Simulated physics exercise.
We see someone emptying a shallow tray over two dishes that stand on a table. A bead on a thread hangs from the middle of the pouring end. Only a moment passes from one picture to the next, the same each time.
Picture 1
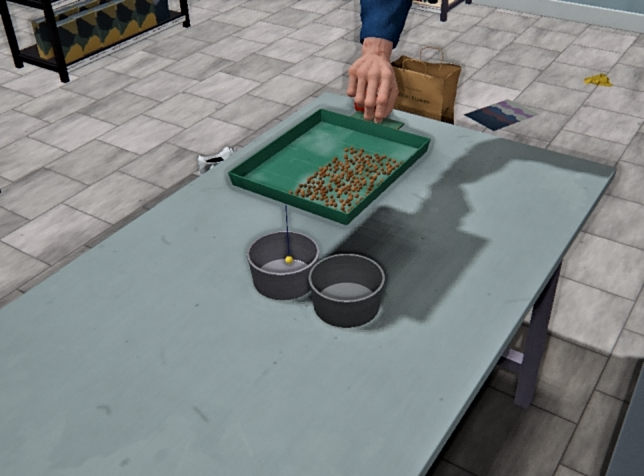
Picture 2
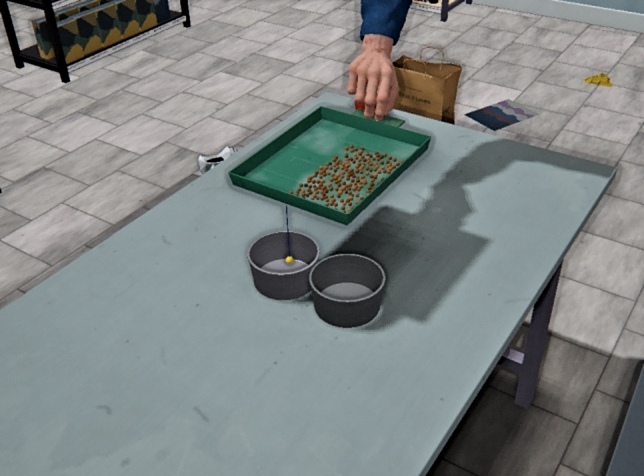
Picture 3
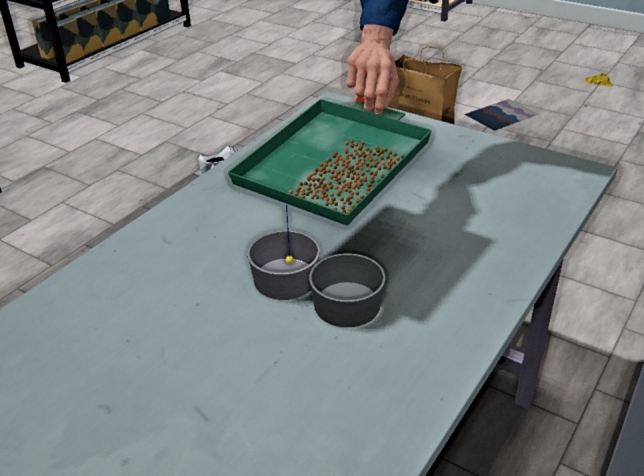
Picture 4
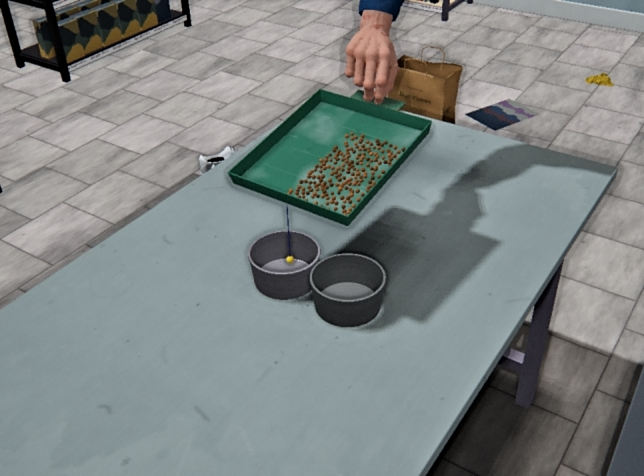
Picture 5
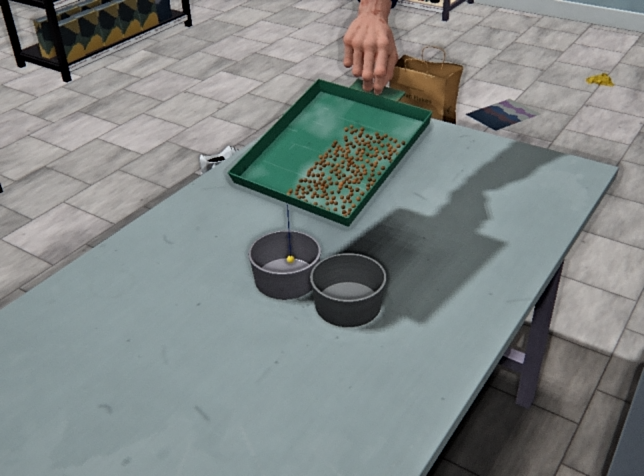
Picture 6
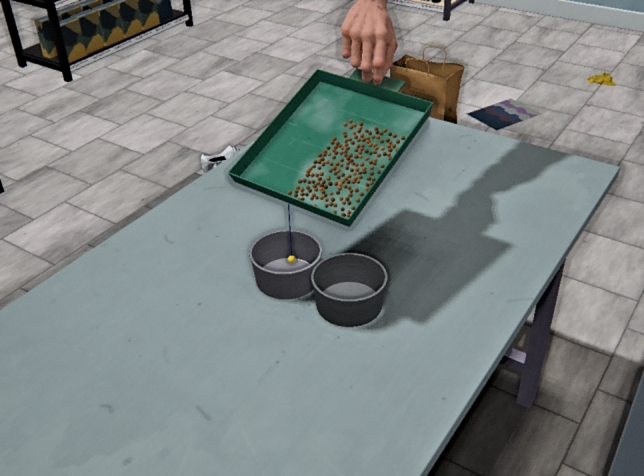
In the video, a hand holds a green tray of small brown balls above two grey dishes on a table, a yellow bead hanging on a thread, then gradually raises the far end so the tray slopes toward the dishes.
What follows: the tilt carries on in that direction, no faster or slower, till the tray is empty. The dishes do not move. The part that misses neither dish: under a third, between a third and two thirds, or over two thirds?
In the dishes lies under a third of it.
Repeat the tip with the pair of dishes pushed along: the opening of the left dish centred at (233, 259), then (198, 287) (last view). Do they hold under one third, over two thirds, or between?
The first try: The middle third. The second: Below one third.
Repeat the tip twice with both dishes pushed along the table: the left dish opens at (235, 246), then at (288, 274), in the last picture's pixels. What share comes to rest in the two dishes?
In turn 20 and 80 in a hundred.
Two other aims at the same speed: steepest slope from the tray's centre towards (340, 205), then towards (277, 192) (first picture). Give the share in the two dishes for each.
Roughly 100 per cent, and 0 per cent.
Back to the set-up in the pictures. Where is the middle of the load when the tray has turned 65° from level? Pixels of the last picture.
Near (324, 205).
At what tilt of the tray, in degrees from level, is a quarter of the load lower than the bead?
Around 105° of tilt.
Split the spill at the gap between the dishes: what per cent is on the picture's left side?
Close to 70 per cent.
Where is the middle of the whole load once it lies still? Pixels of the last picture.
Near (302, 349).
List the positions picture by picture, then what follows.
Corners of the pouring end at (232, 172) and (347, 212), level; middle of the load at (348, 180), cereal balls; left dish at (263, 282); right dish at (327, 309); bead on its thread at (289, 260), in the first frame.
Corners of the pouring end at (232, 172) and (347, 212), level; middle of the load at (348, 179), in the second frame.
Corners of the pouring end at (232, 172) and (347, 213), tipped barely, lowest at the right corner; middle of the load at (348, 176), in the third frame.
Corners of the pouring end at (231, 172) and (347, 214), tipped a little, lowest at the right corner; middle of the load at (348, 172), in the fourth frame.
Corners of the pouring end at (231, 172) and (347, 215), tipped a little, lowest at the right corner; middle of the load at (348, 169), in the fifth frame.
Corners of the pouring end at (231, 172) and (347, 217), tipped clearly, lowest at the right corner; middle of the load at (347, 168), most on the move; left dish at (266, 281); right dish at (329, 308), in the sixth frame.
Soon after the last picture, tray tipped steeply; nearly all on the tray; a stray few in the air.
A little later, tray tipped past a quarter turn; about a third on the tray; a stray few in the right dish; about a quarter outside both; about half in the air.
Later still, tray tipped past a quarter turn; a stray few in the right dish; nearly all outside both.
At rest, tray tipped past a quarter turn; a stray few in the right dish; none in the left dish; nearly all outside both.
